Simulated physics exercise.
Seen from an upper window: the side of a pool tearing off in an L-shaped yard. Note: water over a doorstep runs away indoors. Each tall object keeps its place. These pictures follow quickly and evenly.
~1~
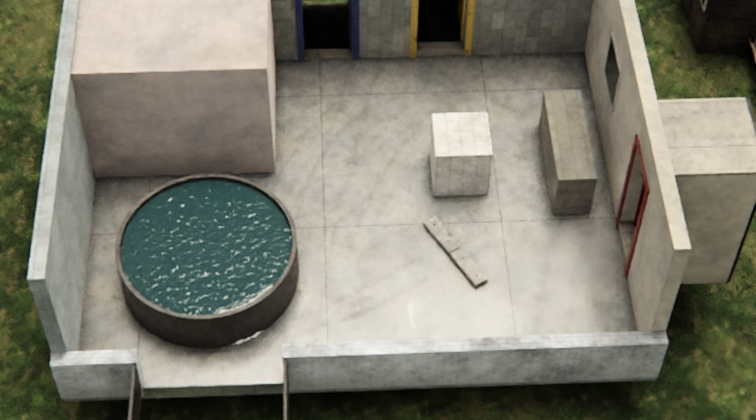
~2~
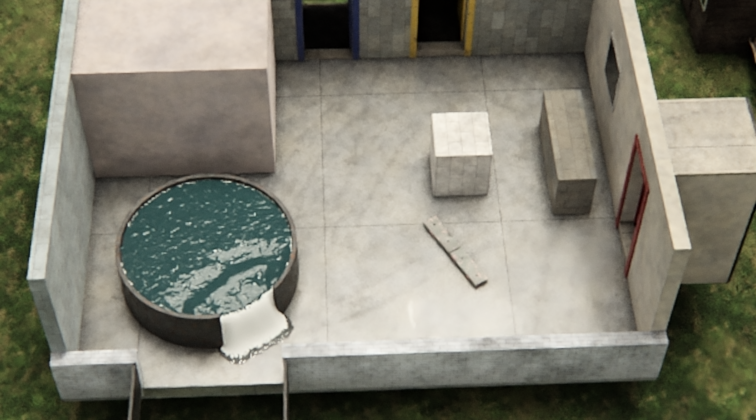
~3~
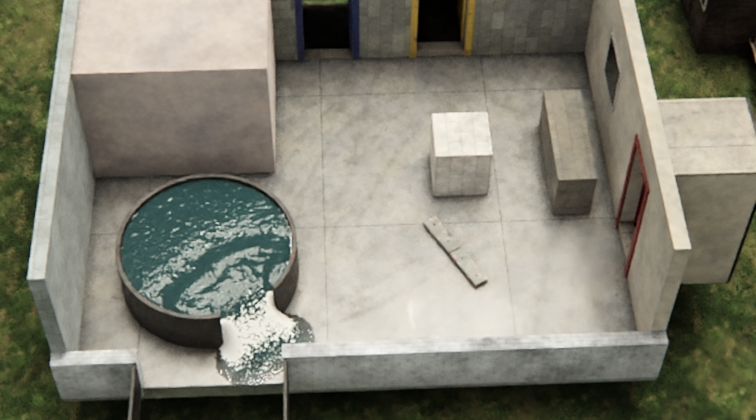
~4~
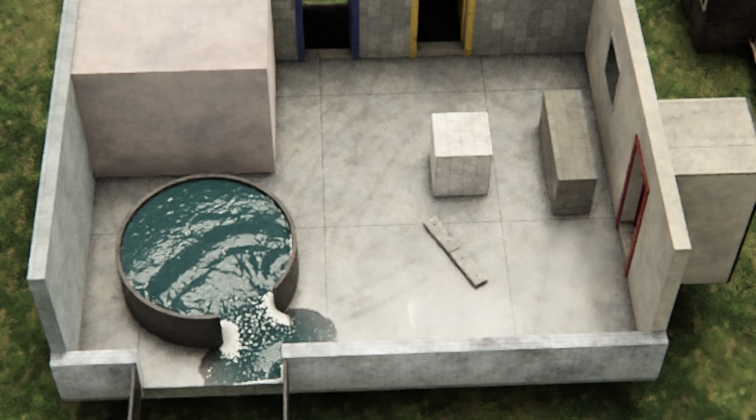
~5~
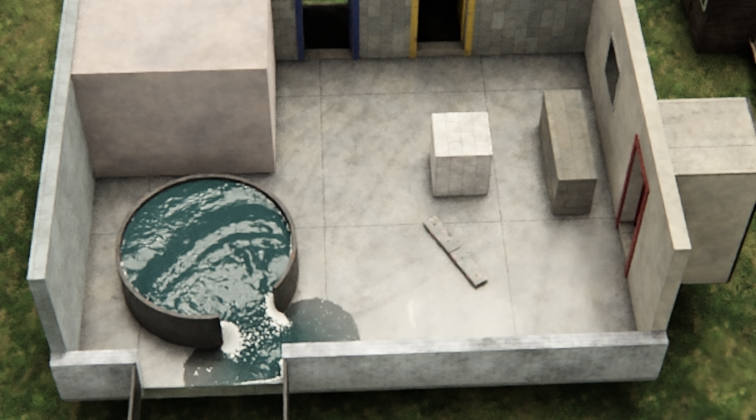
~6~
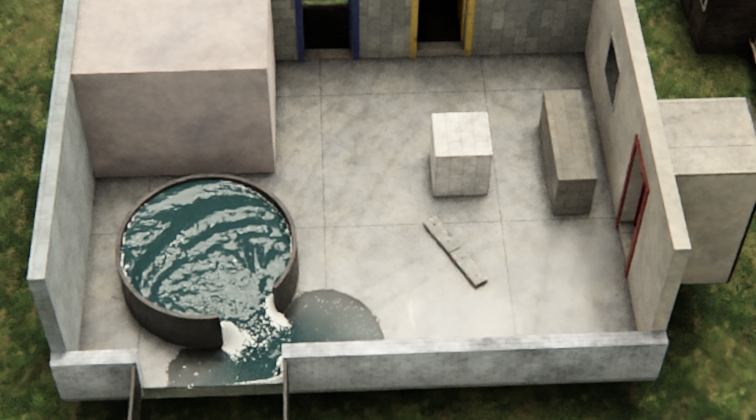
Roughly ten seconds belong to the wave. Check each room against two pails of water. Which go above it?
The yellow door stays at or below; the blue door stays at or below; the red door stays at or below.
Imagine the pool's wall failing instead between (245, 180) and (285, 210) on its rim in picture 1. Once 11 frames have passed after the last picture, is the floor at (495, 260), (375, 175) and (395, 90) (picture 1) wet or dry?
Listed order gives left alone; sopping; sopping.
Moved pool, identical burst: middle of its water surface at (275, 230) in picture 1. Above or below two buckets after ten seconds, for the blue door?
As for the blue door, it stays within the limit.
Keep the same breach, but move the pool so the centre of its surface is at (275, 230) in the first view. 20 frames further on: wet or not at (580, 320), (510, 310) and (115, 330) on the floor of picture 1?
So, in the order given, I'd say soaked through, soaked through, soaked through.
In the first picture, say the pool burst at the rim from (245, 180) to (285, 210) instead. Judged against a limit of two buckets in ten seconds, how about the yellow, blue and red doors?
Yellow door: Beyond the mark; blue door: Beyond the mark; red door: Short of the mark.
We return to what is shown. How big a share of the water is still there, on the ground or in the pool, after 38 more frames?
About 68 per cent.
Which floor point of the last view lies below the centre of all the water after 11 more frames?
Somewhere around (252, 288) in the last view.
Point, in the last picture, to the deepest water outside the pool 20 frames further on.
Near (285, 369).
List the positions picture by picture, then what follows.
In the first frame, the round tank at (207, 246) is whole and still.
In the second frame, water pours out at (251, 322) and has run to (285, 321).
In the third frame, the front is at a hidden place, out from the gap at (251, 324).
In the fourth frame, water pours out at (251, 325) and has run to a hidden place.
In the fifth frame, water pours out at (251, 325) and has run to a hidden place.
In the sixth frame, the front is at a hidden place, out from the gap at (251, 324).
A moment on, water covers 10 % of the floor; the yellow door not reached, the blue door not reached, the red door not reached.
Next, water covers 25 % of the floor; the yellow door not reached, the blue door not reached, the red door not reached.
Then, water covers 35 % of the floor; the yellow door not reached, the blue door not reached, the red door wet at the sill, nothing in.
Later, water covers 45 % of the floor; the yellow door not reached, the blue door not reached, the red door wet at the sill, nothing in.
In the end, water covers 80 % of the floor; the yellow door wet at the sill, nothing in, the blue door wet at the sill, nothing in, the red door wet at the sill, nothing in.
